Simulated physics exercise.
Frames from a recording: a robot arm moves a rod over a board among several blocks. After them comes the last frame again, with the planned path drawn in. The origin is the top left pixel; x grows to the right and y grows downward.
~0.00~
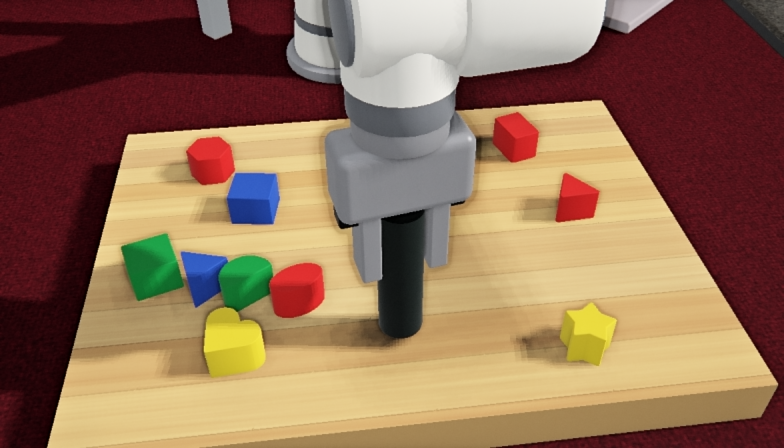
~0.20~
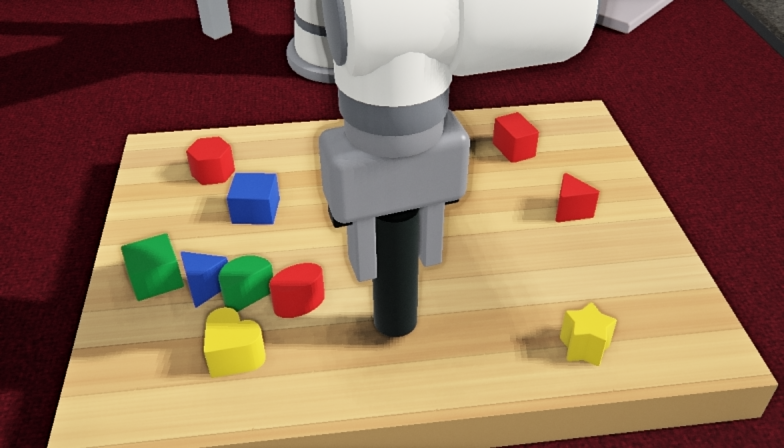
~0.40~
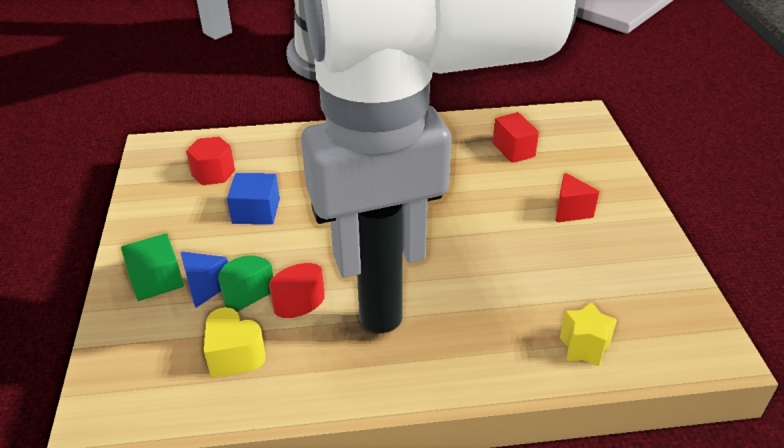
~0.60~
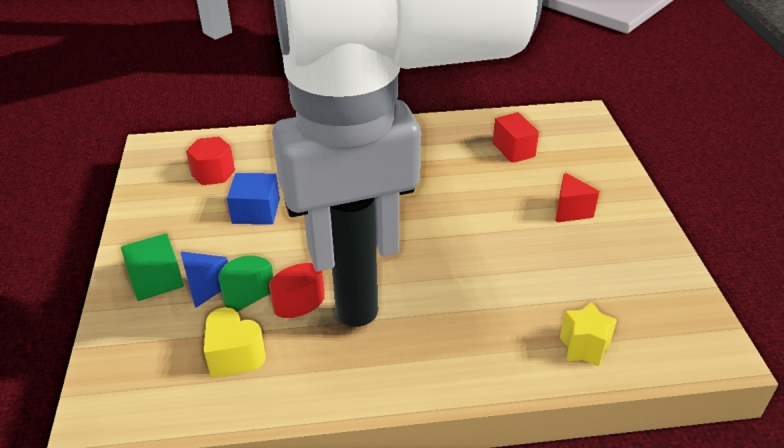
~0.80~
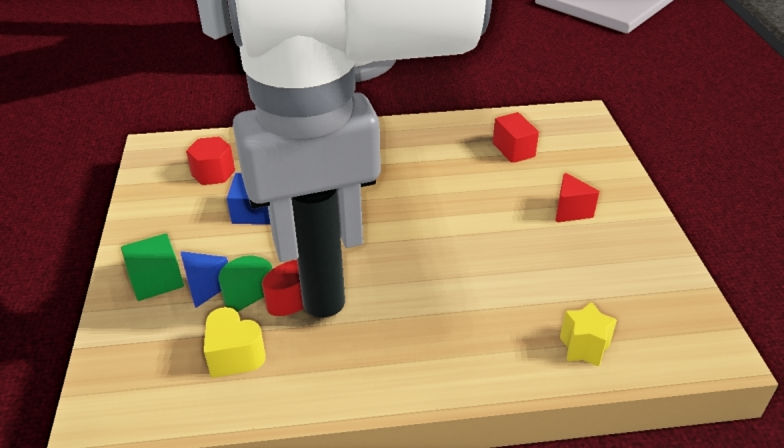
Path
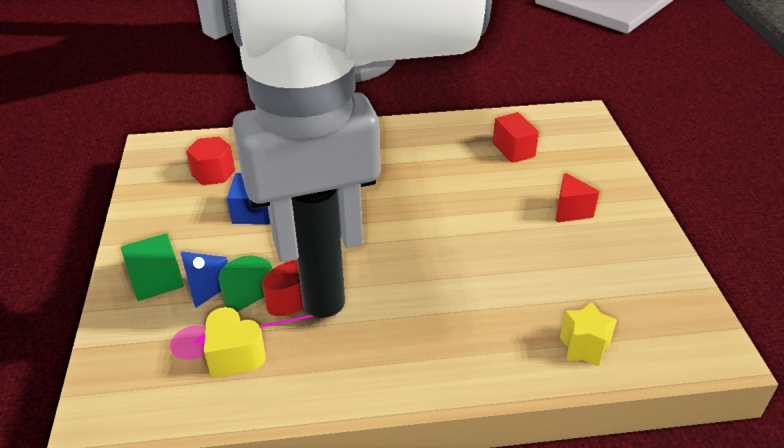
A robot arm slides a black rod left across a wooden board to the red oval.
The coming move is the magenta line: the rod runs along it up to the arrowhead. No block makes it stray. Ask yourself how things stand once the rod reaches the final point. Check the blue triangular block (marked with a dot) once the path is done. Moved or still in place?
Once the path is done, it remains where it sat before.
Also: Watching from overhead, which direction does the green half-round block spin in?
Answer: Against the clock.
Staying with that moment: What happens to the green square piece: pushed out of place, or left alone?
It barely shifts, if at all.
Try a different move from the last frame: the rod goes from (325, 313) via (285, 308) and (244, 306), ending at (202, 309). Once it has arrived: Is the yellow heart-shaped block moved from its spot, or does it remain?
Same place.
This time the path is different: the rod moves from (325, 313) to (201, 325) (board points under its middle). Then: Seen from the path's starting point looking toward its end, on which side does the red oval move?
Towards the right-hand side.
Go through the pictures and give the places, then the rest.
In the first picture, rod tip at (400, 323); block tops, green square piece at (148, 253); blue triangular block at (199, 263); yellow heart-shaped block at (229, 330); green half-round block at (242, 269); red oval at (296, 276).
In the second picture, rod at (396, 321); blocks unchanged.
In the third picture, rod at (381, 318); blocks unchanged.
In the fourth picture, rod at (357, 311); blocks unchanged.
In the fifth picture, rod at (324, 303); green square piece at (148, 253); blue triangular block at (199, 263); yellow heart-shaped block at (229, 330); green half-round block at (242, 269); red oval at (288, 274).
Path on the board, in a line from (325, 313) to (192, 342); the dot is on the blue triangular block.
On the path given first. One third of the way, rod at (279, 312); green half-round block at (237, 265), turned 20° anticlockwise; red oval at (275, 267).
Two thirds of the way, rod at (235, 321); yellow heart-shaped block at (218, 337), turned 25° anticlockwise; green half-round block at (237, 265), turned 20° anticlockwise; red oval at (275, 267).
At the end, rod at (189, 332); green square piece in place; blue triangular block in place; yellow heart-shaped block at (209, 344), turned 55° anticlockwise; green half-round block at (237, 265), turned 20° anticlockwise; red oval at (275, 267).
